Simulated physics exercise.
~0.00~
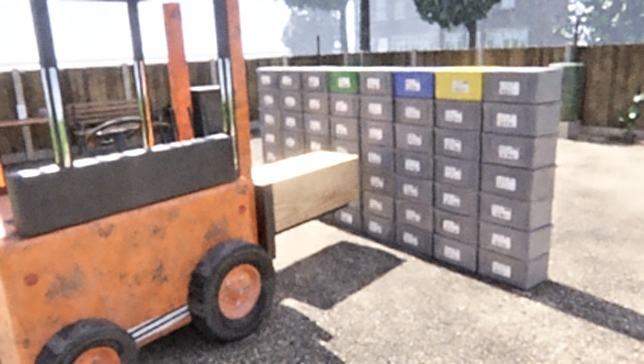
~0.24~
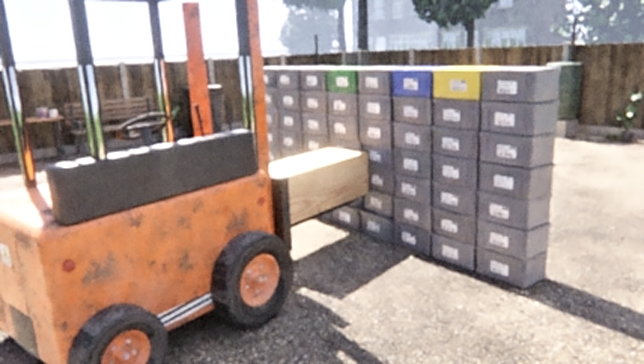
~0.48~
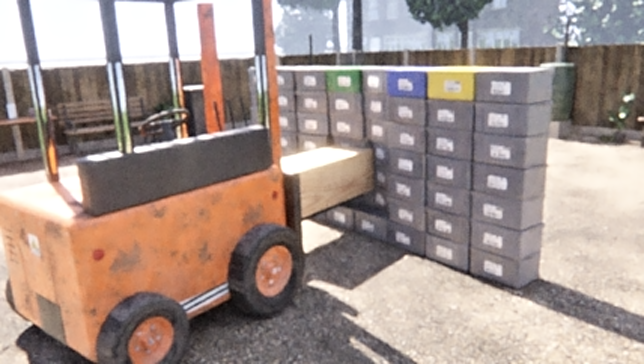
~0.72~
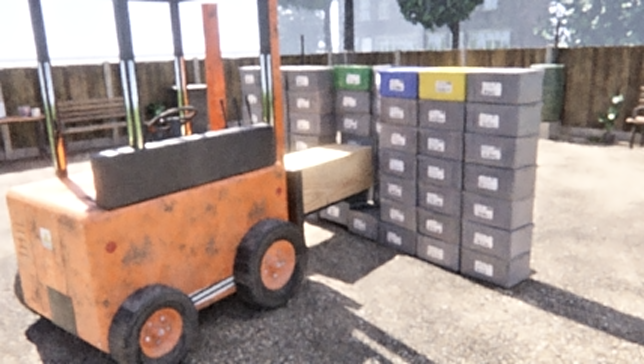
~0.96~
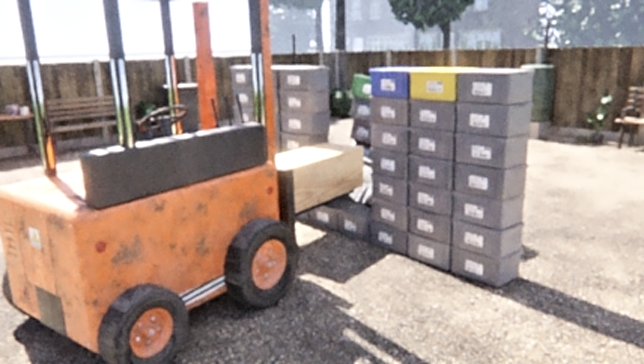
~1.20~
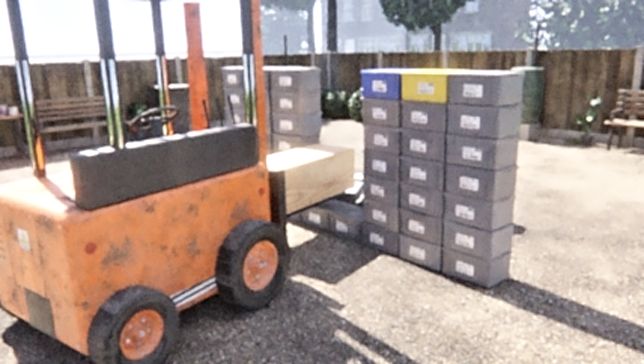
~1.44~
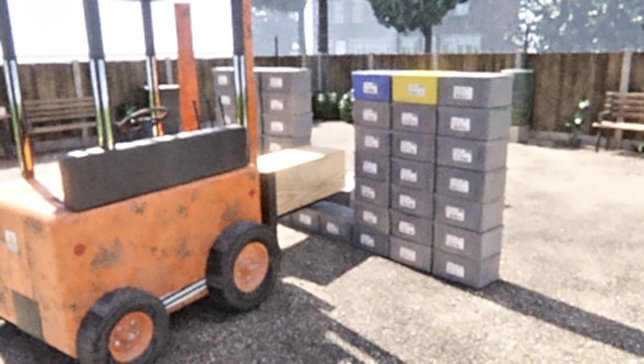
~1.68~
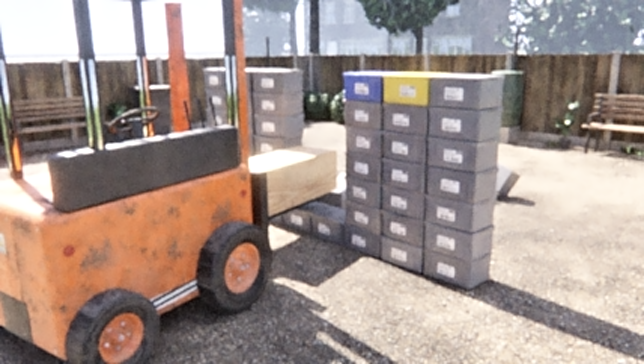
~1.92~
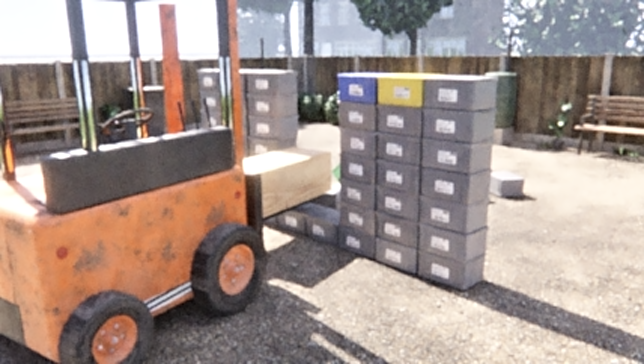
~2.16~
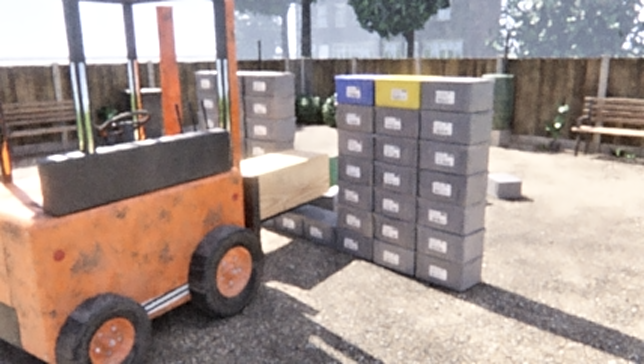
The clip shows an orange forklift pushing a pale wooden case into a wall of grey lidded totes in a yard, knocking a section including the green one out behind, while the columns topped by the blue and yellow totes stay standing at the right.
